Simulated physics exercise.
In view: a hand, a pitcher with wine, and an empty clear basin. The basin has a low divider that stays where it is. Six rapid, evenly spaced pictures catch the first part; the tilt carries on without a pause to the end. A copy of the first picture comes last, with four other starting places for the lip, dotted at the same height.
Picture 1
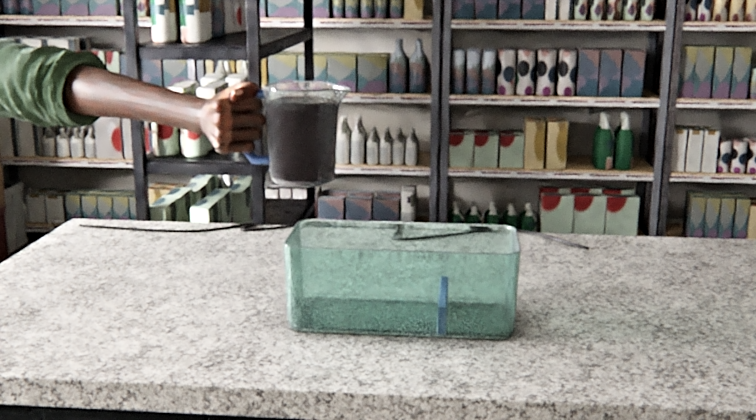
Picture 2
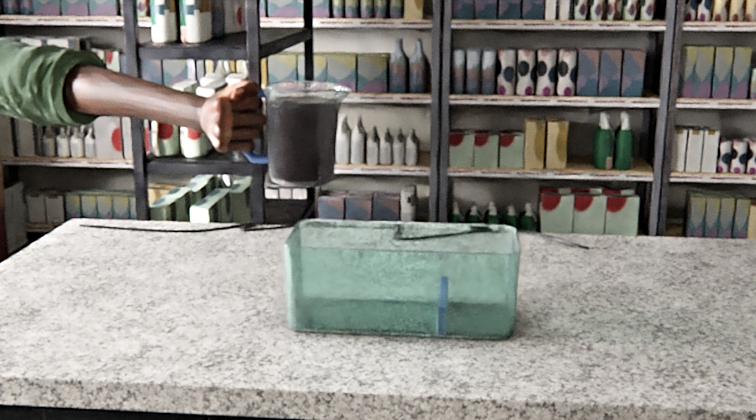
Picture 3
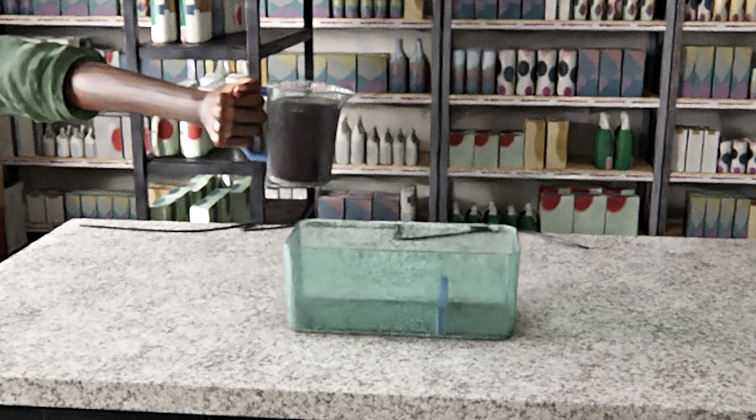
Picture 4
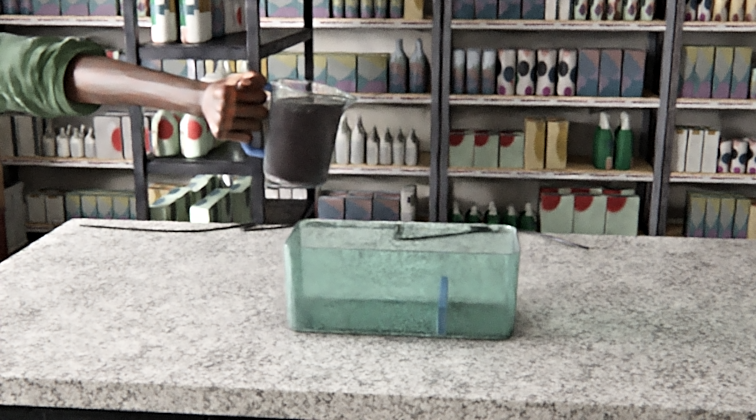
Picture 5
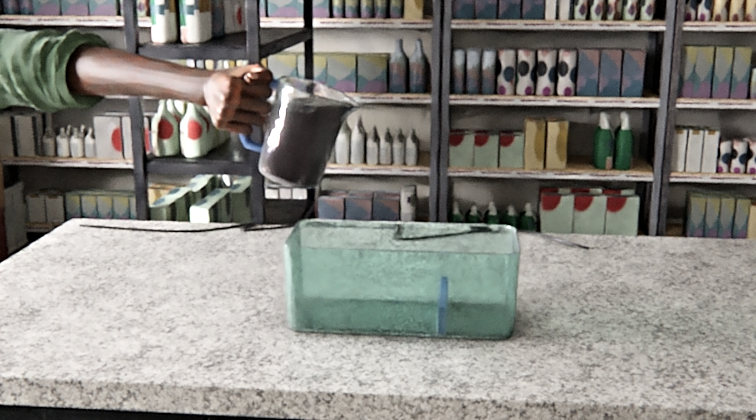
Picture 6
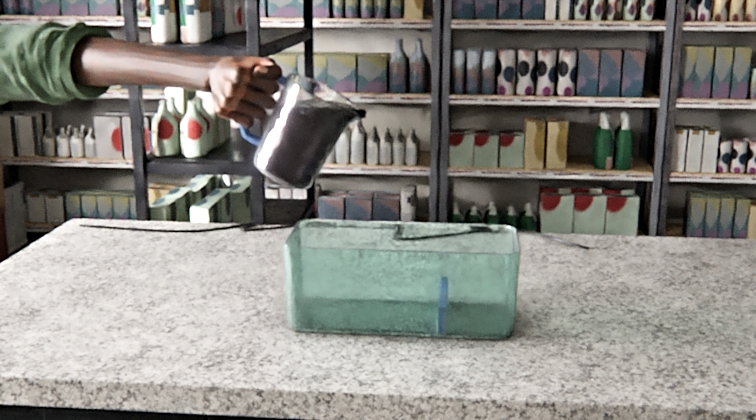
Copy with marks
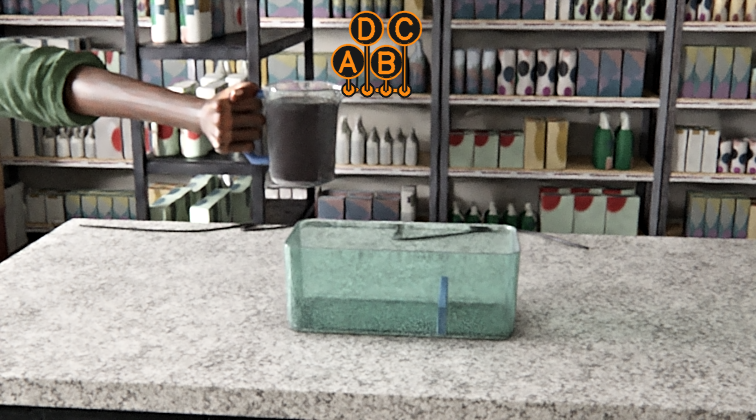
The clip opens with a green-sleeved arm holding a clear pitcher of dark liquid upright above a greenish, see-through basin on a speckled counter, with stocked shelves behind. After staying nearly still, the hand tilts the pitcher gradually to the right, the liquid shifting toward its lip, with none leaving.
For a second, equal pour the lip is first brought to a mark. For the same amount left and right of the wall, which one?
The answer is place B.
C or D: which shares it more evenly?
That is place C.
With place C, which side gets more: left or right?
More ends on the right.
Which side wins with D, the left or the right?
More ends on the left.
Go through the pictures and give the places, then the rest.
Upright, lip at (350, 89); basin from (288, 328) to (514, 337); top of the wall at (443, 290); nothing has left yet.
Upright, lip at (351, 90); nothing has left yet.
Tipped about 5°, lip at (353, 93); nothing has left yet.
Tipped about 10°, lip at (357, 99); nothing has left yet.
Tipped about 18°, lip at (361, 106); nothing has left yet.
Tipped about 27°, lip at (365, 116); nothing has left yet.
On the marked copy, A at (348, 89); B at (385, 90); C at (404, 90); D at (367, 90).
With A, about 93 % ends left of the wall and 6 % right of it.
With B, about 48 % ends left of the wall and 52 % right of it.
With C, about 26 % ends left of the wall and 73 % right of it.
With D, about 87 % ends left of the wall and 10 % right of it; 3 % is lost outside.
